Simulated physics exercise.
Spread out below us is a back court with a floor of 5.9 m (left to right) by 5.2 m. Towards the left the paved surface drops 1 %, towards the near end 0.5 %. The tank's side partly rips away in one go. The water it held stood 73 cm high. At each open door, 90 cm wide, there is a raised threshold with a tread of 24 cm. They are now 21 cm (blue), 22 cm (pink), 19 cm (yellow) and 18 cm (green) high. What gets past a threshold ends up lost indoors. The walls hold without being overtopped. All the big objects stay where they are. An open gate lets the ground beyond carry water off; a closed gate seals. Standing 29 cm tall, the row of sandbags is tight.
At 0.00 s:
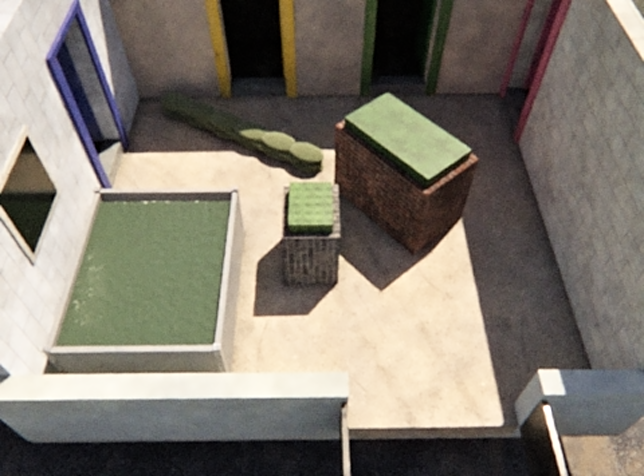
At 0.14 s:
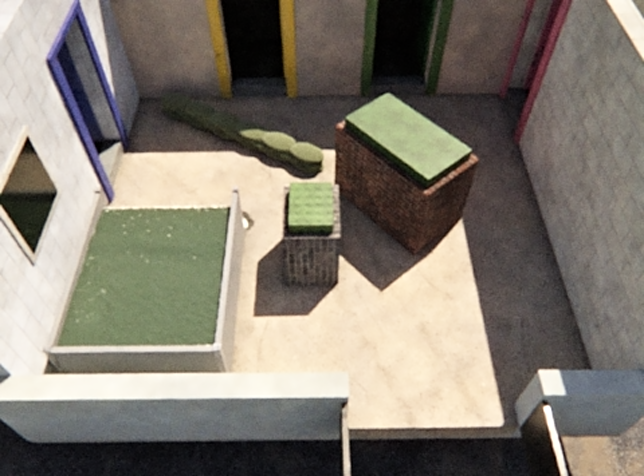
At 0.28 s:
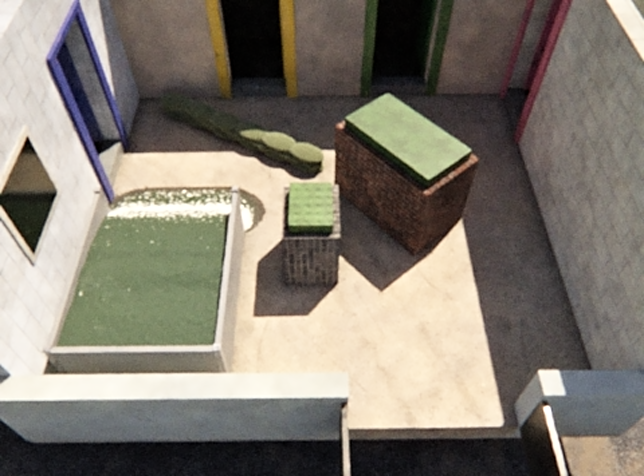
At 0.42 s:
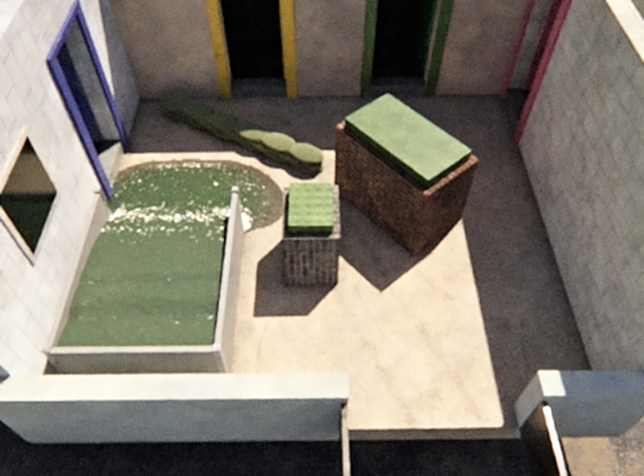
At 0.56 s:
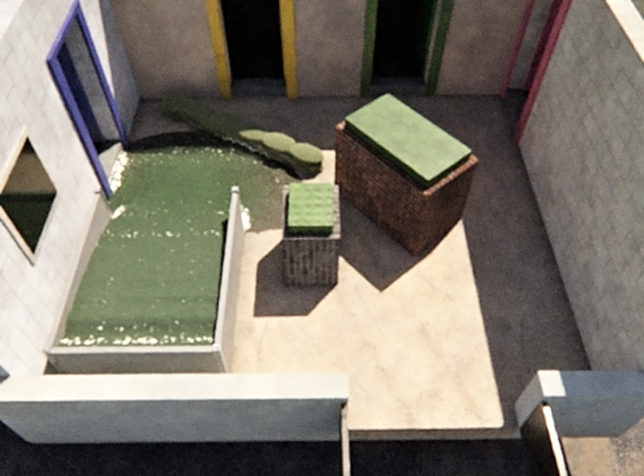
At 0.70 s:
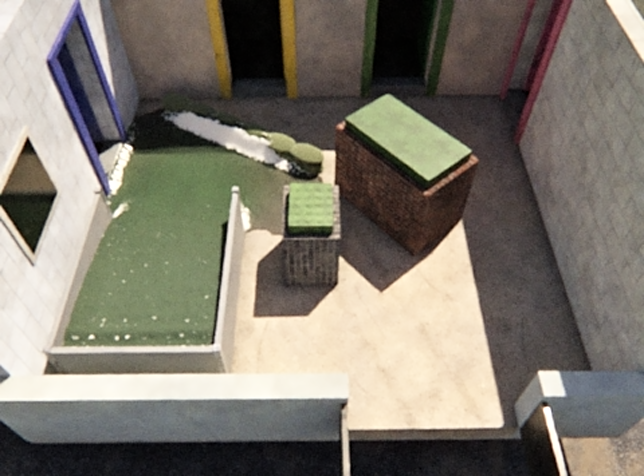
The clip opens on still green water filling a pale tank at the left of a walled courtyard, near two blocks with green tops. Water then bursts from the tank's far side, foaming onto the paving, and spreads back past the blue doorway, reaching the long, low green shape behind.
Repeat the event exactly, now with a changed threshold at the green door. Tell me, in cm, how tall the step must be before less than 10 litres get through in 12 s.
It would have to be roughly 6 cm high.
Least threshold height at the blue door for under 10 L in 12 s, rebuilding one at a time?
For blue: Close to 34 cm.
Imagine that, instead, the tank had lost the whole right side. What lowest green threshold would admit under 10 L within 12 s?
Required height: Approx. 11.5 cm.
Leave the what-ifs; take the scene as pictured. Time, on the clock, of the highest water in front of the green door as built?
I'd guess close to 6.5 seconds.
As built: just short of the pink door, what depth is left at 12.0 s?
About 1.0 cm.
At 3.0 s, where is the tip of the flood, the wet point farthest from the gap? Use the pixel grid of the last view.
Front tip: Approx. (497, 100) px.
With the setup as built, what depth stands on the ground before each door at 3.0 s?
Centimetres: Blue = 34, pink = 2, yellow = 13, green = 5.
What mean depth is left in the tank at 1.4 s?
About 36 cm.
After 1.4 s water covers 25 % of the floor, deepest (65 cm) near (139, 104); it has not reached the green door.
After 3.0 s water covers 55 % of the floor, deepest (34 cm) near (121, 168); 5 cm at the green door, 0 litres in over its 18 cm threshold.
After 12.0 s water covers 90 % of the floor, deepest (13 cm) near (50, 410); 6 cm at the green door, 0 litres in over its 18 cm threshold.
At the green door as built, the water arrived by 2.4 s and peaked near 11 cm at 6.4 s.
Run again over the same 12 s with other heights there, 16 litres in over 5 cm, 7 litres over 7 cm. The limit of 10 litres is kept from about 6 cm up.
